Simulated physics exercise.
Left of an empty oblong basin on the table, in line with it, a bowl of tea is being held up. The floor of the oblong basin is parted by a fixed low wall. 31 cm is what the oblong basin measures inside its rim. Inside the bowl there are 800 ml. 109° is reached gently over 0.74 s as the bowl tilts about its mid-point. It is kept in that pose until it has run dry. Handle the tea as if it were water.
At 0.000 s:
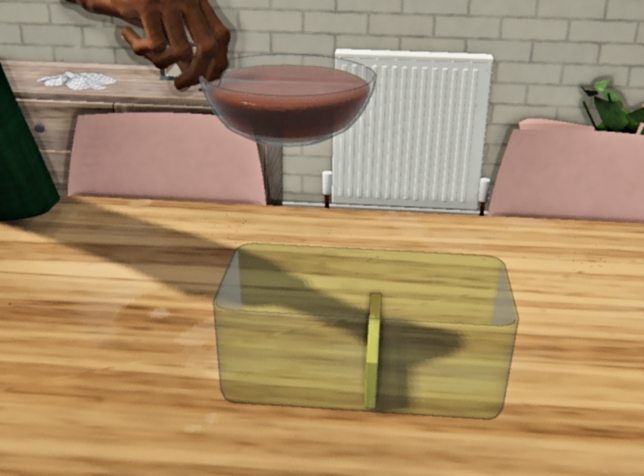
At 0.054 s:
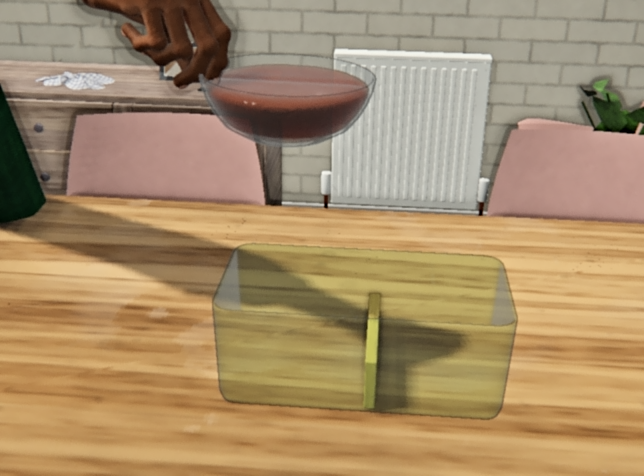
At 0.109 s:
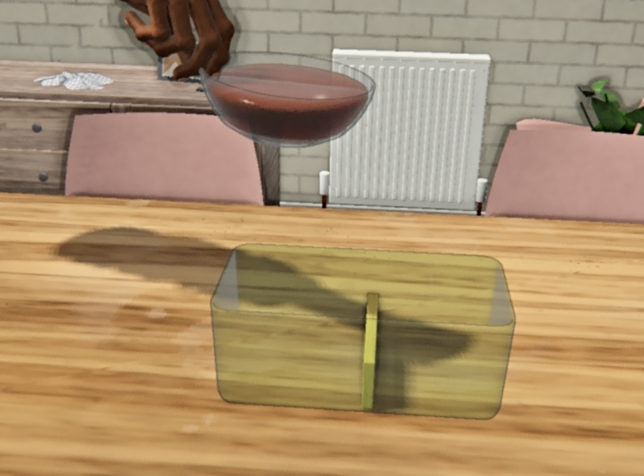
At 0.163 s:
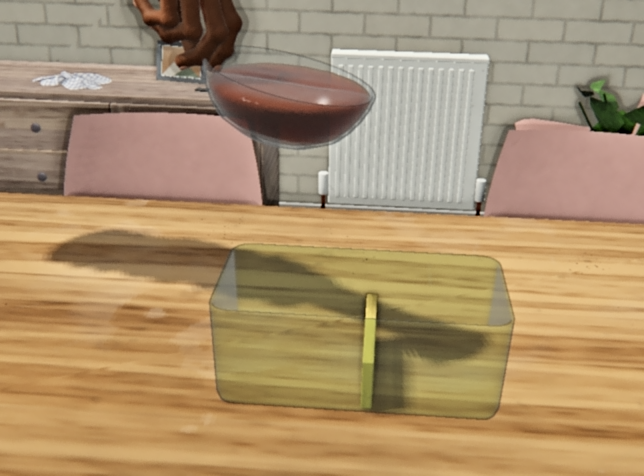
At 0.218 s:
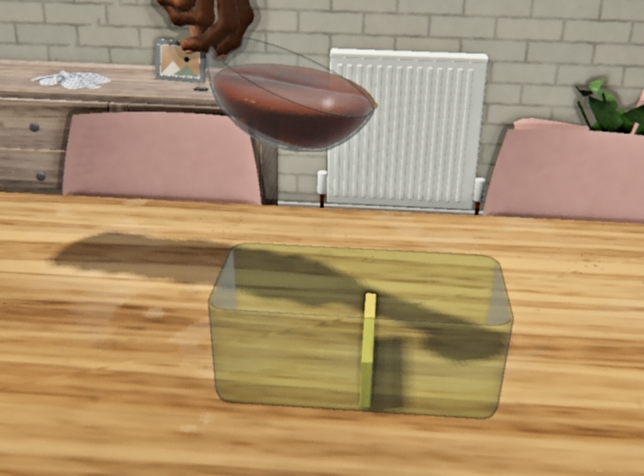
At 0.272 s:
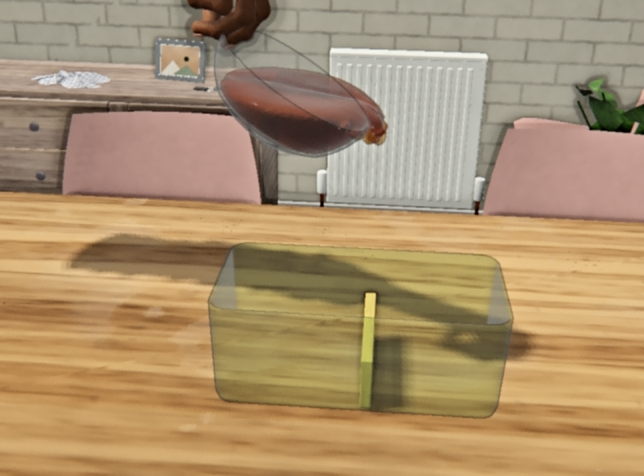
In the video, a dark hand holds a clear bowl of reddish-brown liquid above a wooden table, left of an empty yellowish divided basin, then tilts it rightward until some liquid comes over its right edge.
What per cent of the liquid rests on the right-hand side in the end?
77 percent.
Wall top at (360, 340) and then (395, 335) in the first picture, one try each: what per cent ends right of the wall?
Roughly 70 per cent, then 60 per cent.
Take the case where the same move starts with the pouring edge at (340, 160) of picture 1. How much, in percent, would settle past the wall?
Result then: Approx. 45 %.
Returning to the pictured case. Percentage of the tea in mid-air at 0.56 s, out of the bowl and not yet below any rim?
About 44 per cent.
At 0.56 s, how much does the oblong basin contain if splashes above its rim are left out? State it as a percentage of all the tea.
Roughly 52 percent.
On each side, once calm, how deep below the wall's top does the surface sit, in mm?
Measured: Left around 54 mm, right around 30 mm.
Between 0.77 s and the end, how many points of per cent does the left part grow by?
It comes to some 6 per cent.
By 0.56 s the tilt is 94° and 4 per cent is still to pour, 0 is left of the wall and 51 right of it.
By 0.77 s the tilt is 109° and 0 per cent is still to pour, 14 is left of the wall and 71 right of it.
By 1.00 s the tilt is 109° and 0 per cent is still to pour, 18 is left of the wall and 78 right of it.
By 1.24 s the tilt is 109° and 0 per cent is still to pour, 20 is left of the wall and 77 right of it.
At rest 20 per cent lies left of the wall, 77 right of it and 4 outside.
